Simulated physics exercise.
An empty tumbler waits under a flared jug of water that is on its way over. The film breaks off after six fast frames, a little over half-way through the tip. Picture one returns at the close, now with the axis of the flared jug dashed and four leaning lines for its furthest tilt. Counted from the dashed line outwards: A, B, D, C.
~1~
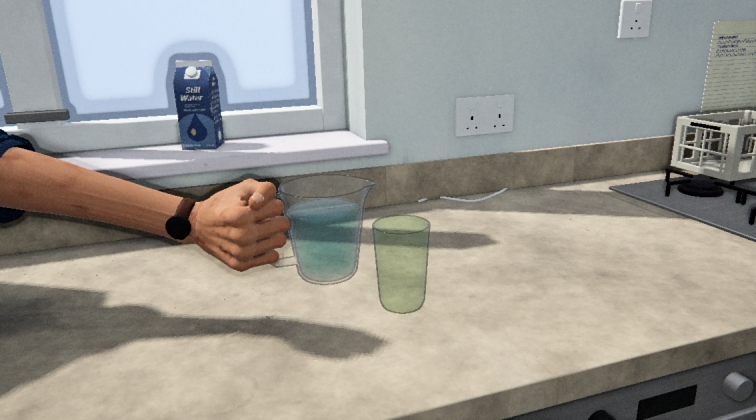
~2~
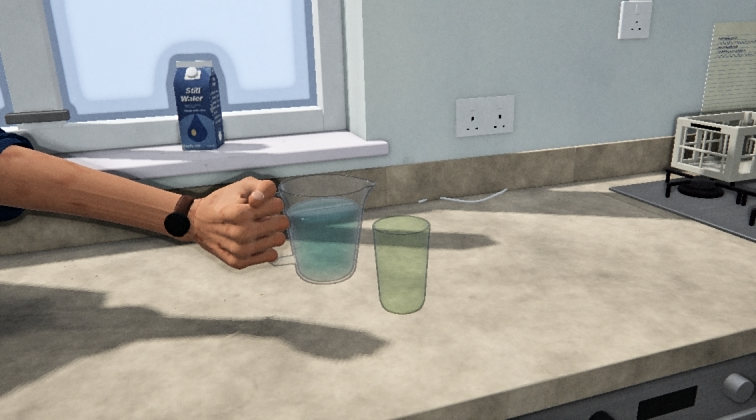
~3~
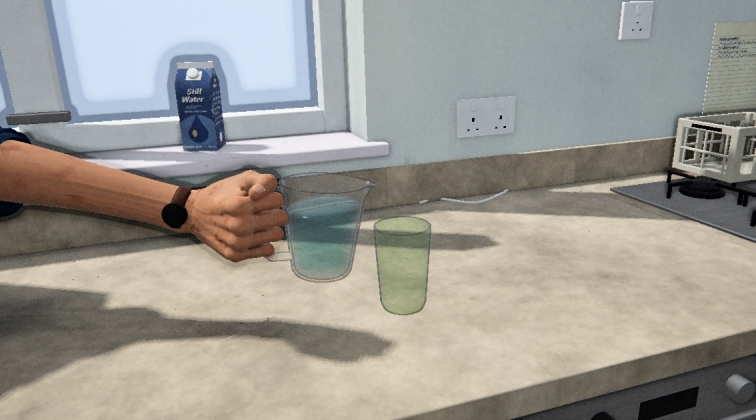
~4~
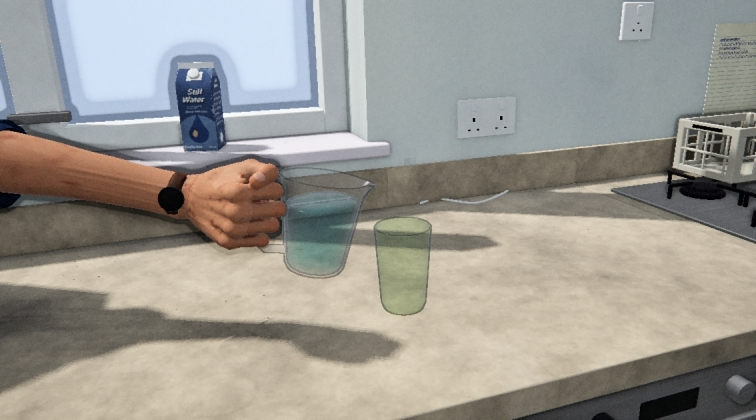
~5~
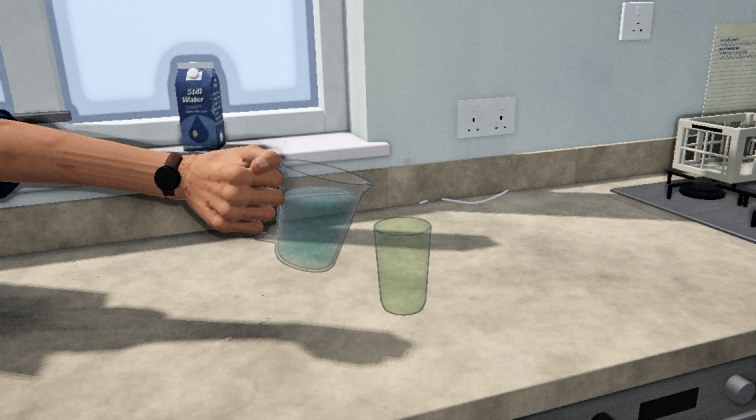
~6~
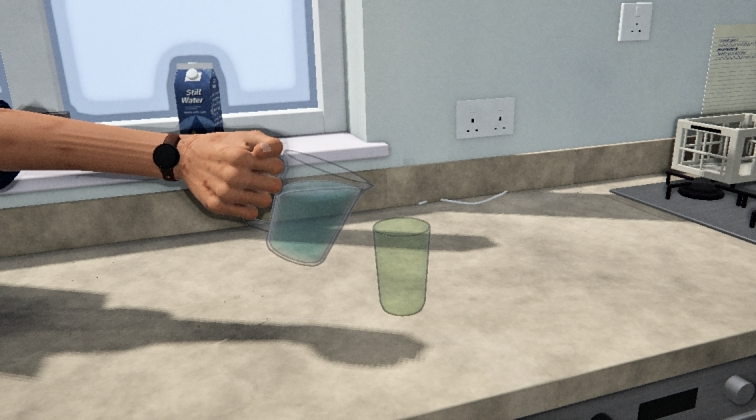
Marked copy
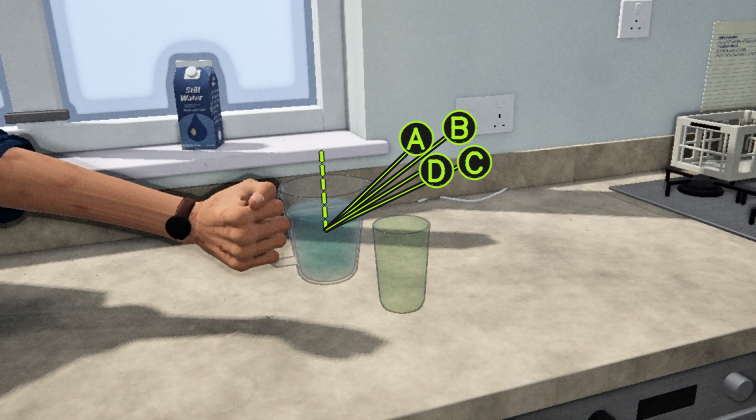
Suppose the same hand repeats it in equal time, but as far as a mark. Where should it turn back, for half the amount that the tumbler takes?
B is best.
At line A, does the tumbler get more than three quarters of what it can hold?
No, it does not.
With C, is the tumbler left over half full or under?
Over.
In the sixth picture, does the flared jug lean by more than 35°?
No.
On the marked copy, A at (406, 153); B at (445, 138); C at (458, 166); D at (418, 172).
If A is chosen, the tumbler ends with about 34 % of what it can hold.
If B is chosen, the tumbler ends with about 49 % of what it can hold.
If C is chosen, the tumbler ends with about 77 % of what it can hold; 7 % of the water is spilt.
If D is chosen, the tumbler ends with about 66 % of what it can hold.
